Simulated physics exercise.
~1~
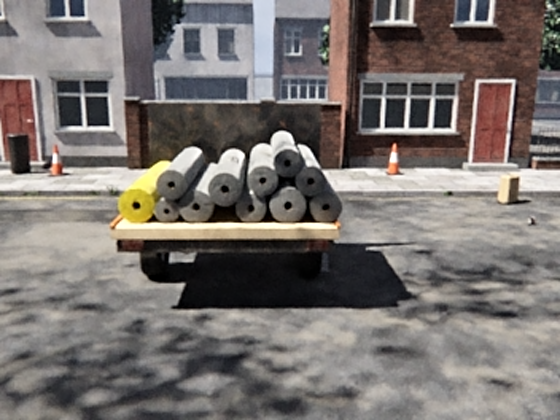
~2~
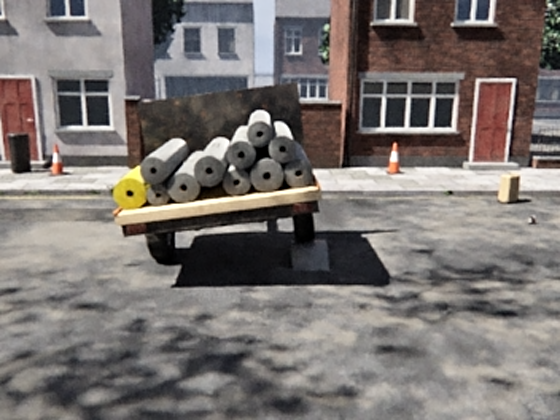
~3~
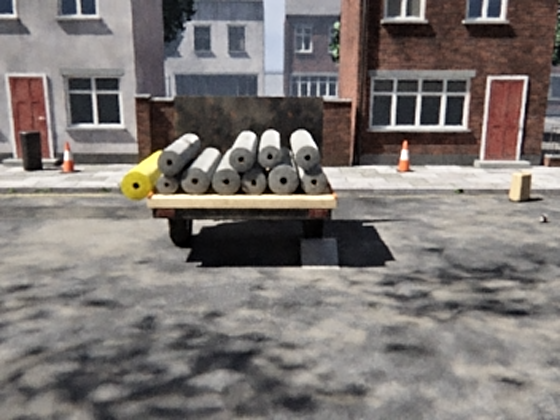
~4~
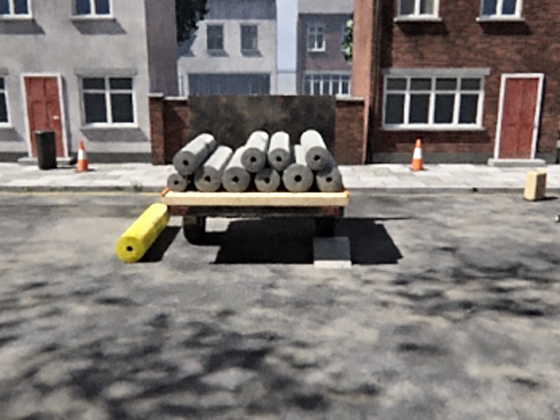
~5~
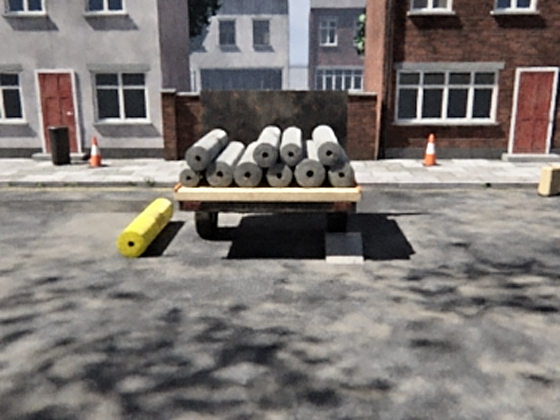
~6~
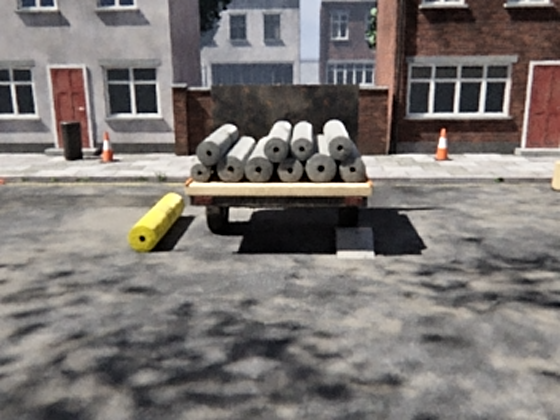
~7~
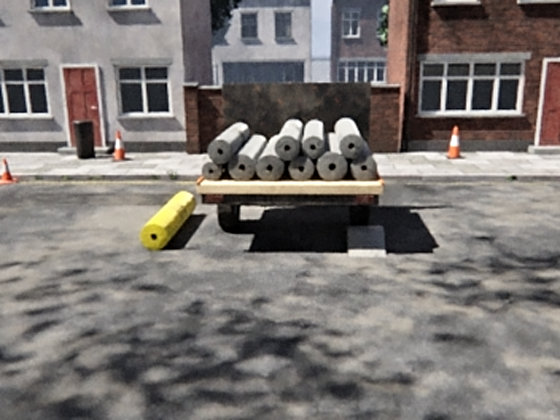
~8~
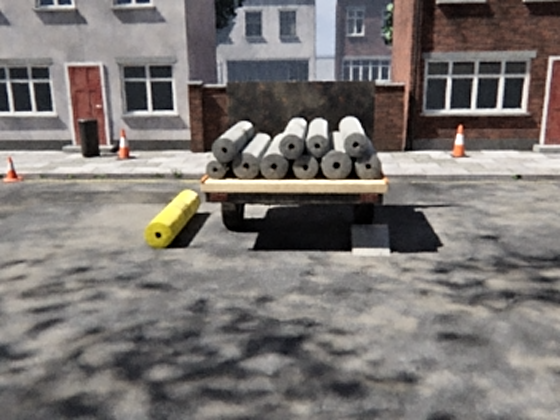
A flat farm trailer stacked with grey rolls and one yellow roll at its left end stands on a sunlit street, seen from behind at a slight height. Behind it are a low brick wall, grey and red-brick houses with red doors, and orange cones along the pavement. One wheel rides up a pale concrete hump on the right, tilting the deck down to the left. The trailer drops level again, and the yellow roll slips over the left edge. It lands on the road beside the trailer and lies there, while the grey rolls remain piled on the deck.
